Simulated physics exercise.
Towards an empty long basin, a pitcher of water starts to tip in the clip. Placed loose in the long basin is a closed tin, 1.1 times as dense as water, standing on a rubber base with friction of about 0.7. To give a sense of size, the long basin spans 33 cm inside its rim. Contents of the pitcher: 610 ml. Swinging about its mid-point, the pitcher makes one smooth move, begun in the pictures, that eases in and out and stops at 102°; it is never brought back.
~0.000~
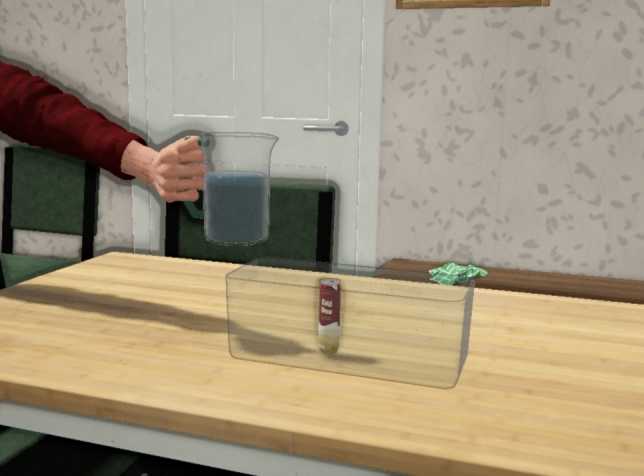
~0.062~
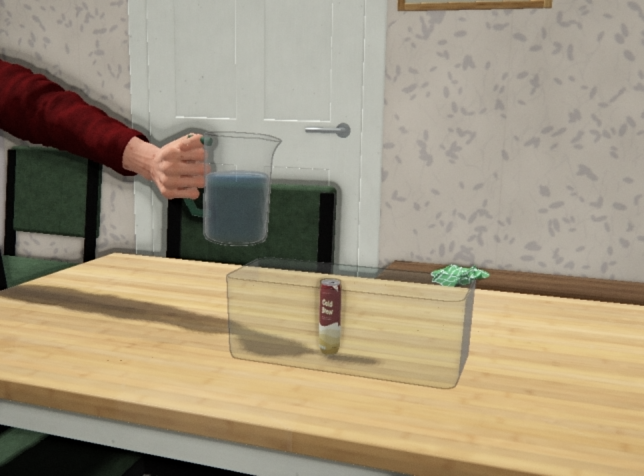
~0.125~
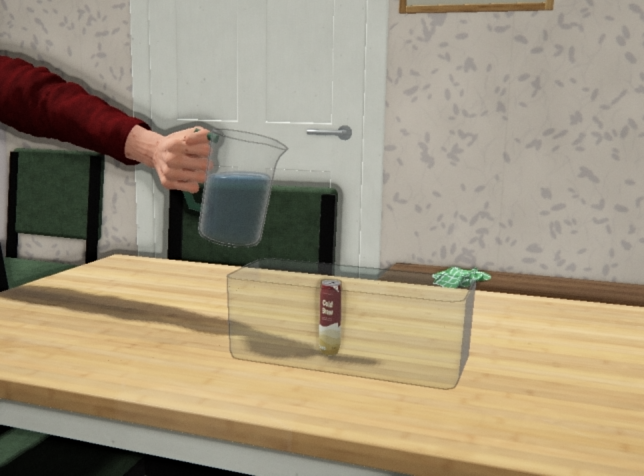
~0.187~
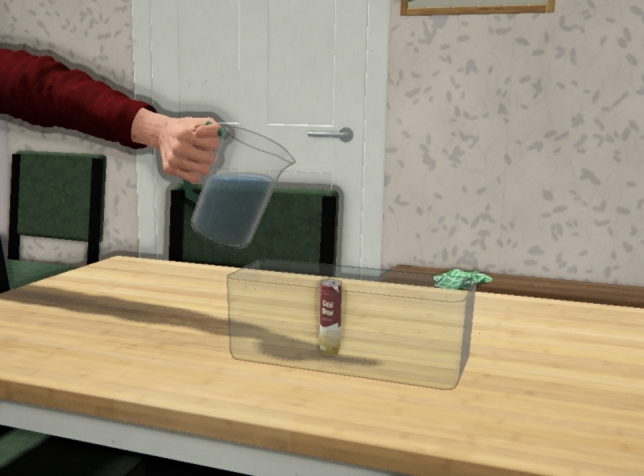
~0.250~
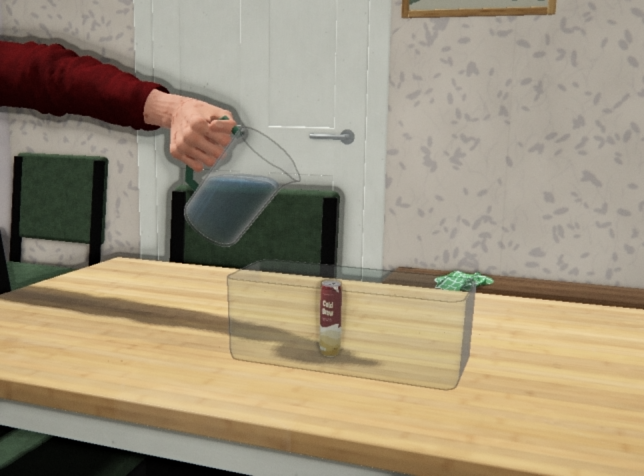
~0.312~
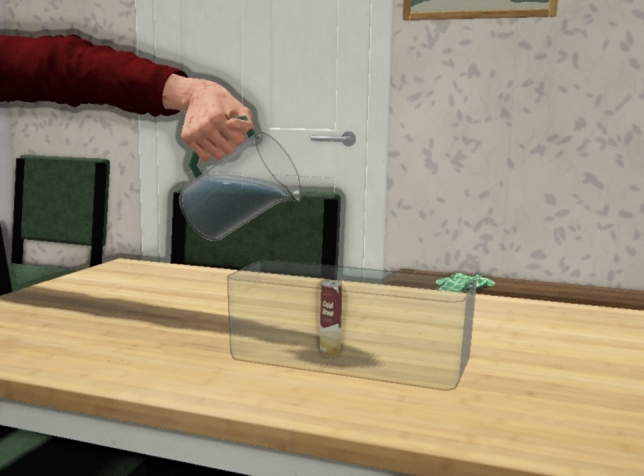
A hand in a red sleeve tilting a glass pitcher of bluish water rightward above a clear basin holding a small tin.
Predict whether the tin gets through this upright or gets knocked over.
It pitches over.
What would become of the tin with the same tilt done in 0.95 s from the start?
Then the tin tumbles.
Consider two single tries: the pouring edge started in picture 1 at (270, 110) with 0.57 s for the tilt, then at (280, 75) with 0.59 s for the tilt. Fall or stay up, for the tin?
The tin overturns the first time and stays vertical the second time.
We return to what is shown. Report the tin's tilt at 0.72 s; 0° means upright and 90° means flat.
It tilts roughly 35° from upright.
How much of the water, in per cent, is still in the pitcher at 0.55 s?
Remaining: Near 70 % of the total.
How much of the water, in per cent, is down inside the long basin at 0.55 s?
Around 12 percent.
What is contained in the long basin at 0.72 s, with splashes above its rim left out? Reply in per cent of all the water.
The fraction sits near 56 in a hundred.
After 0.55 s the tilt is 101° and 70 per cent is still to pour; the tin stands where it began.
After 0.72 s the tilt is 102° and 29 per cent is still to pour; the tin leans 34°.
After 0.90 s the tilt is 102° and 10 per cent is still to pour; the tin lies on its side.
After 1.09 s the tilt is 102° and 2 per cent is still to pour; the tin lies on its side.
In the end the tin lies on its side.
